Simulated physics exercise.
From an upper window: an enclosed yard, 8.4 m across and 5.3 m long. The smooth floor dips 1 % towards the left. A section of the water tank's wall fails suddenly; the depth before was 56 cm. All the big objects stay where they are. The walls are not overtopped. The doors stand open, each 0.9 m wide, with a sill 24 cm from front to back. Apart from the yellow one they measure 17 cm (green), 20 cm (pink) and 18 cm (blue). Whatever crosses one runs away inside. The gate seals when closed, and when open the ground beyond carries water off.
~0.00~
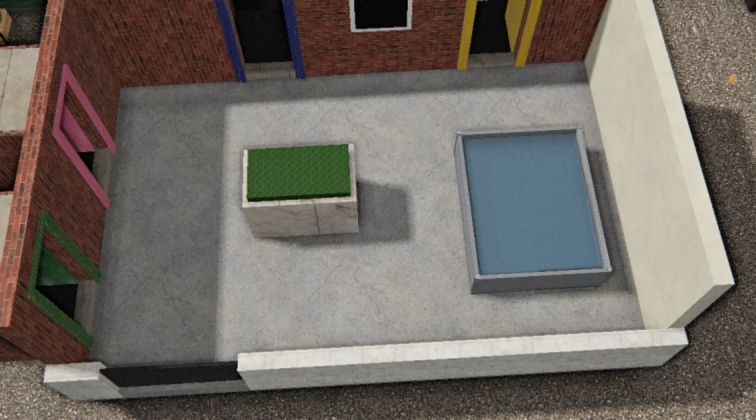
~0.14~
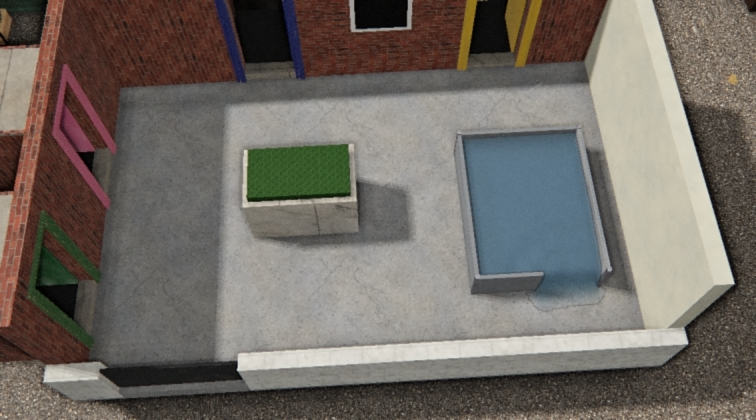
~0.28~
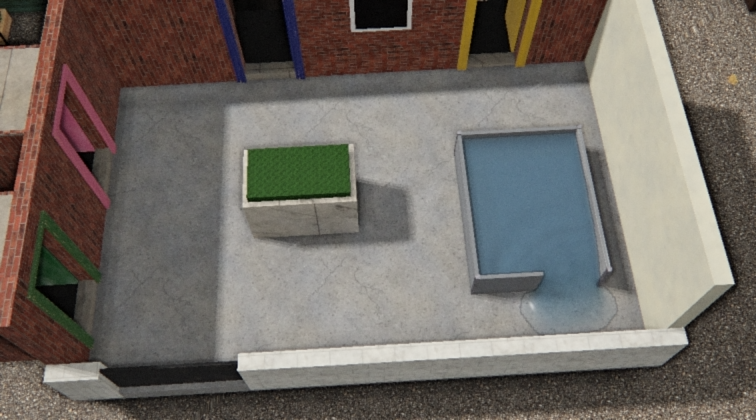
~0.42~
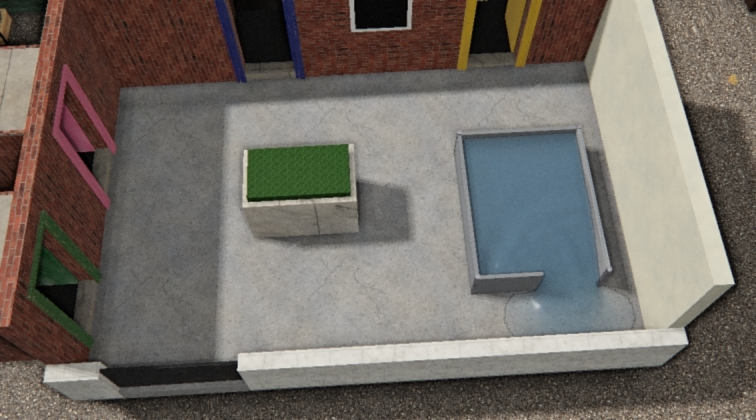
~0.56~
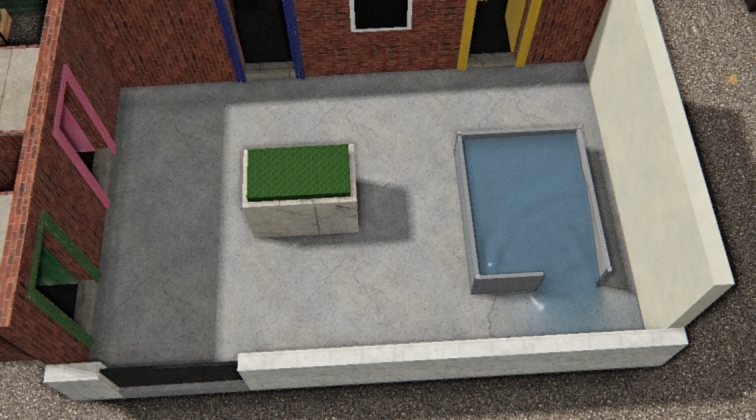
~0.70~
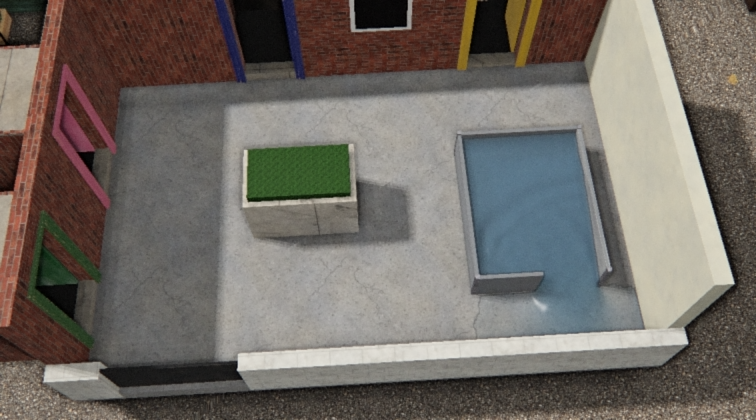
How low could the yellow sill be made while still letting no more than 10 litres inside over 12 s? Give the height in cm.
About 5.5 cm.
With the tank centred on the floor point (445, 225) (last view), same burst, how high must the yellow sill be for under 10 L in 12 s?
Then roughly 11.5 cm.
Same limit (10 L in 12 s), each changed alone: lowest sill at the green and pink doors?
Roughly 12.5 cm at green and 9.0 cm at pink.
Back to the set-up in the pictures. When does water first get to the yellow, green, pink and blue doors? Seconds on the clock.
Yellow 3.4 s, green 4.0 s, pink 5.0 s, blue 5.5 s.
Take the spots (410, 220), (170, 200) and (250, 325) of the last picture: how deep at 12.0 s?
In that order: 2, 9 and 4 cm.
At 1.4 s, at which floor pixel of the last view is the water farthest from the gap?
Near (390, 360).
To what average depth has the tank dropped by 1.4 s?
About 43 cm.
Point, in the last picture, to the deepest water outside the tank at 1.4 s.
Around (642, 344).
After 1.4 s water covers 10 % of the floor, deepest (52 cm) near (642, 344); it has not reached the yellow door.
After 3.0 s water covers 35 % of the floor, deepest (36 cm) near (630, 345); it has not reached the yellow door.
After 12.0 s water covers 100 % of the floor, deepest (13 cm) near (104, 236); 4 cm at the yellow door, 2 litres in over its 8 cm sill.
At the yellow door as built, the water arrived by 3.5 s and peaked near 9 cm at 4.6 s.
Run again over the same 12 s with other heights there, 15 litres in over 5 cm, 6 litres over 6.5 cm. The limit of 10 litres is kept from about 5.5 cm up.
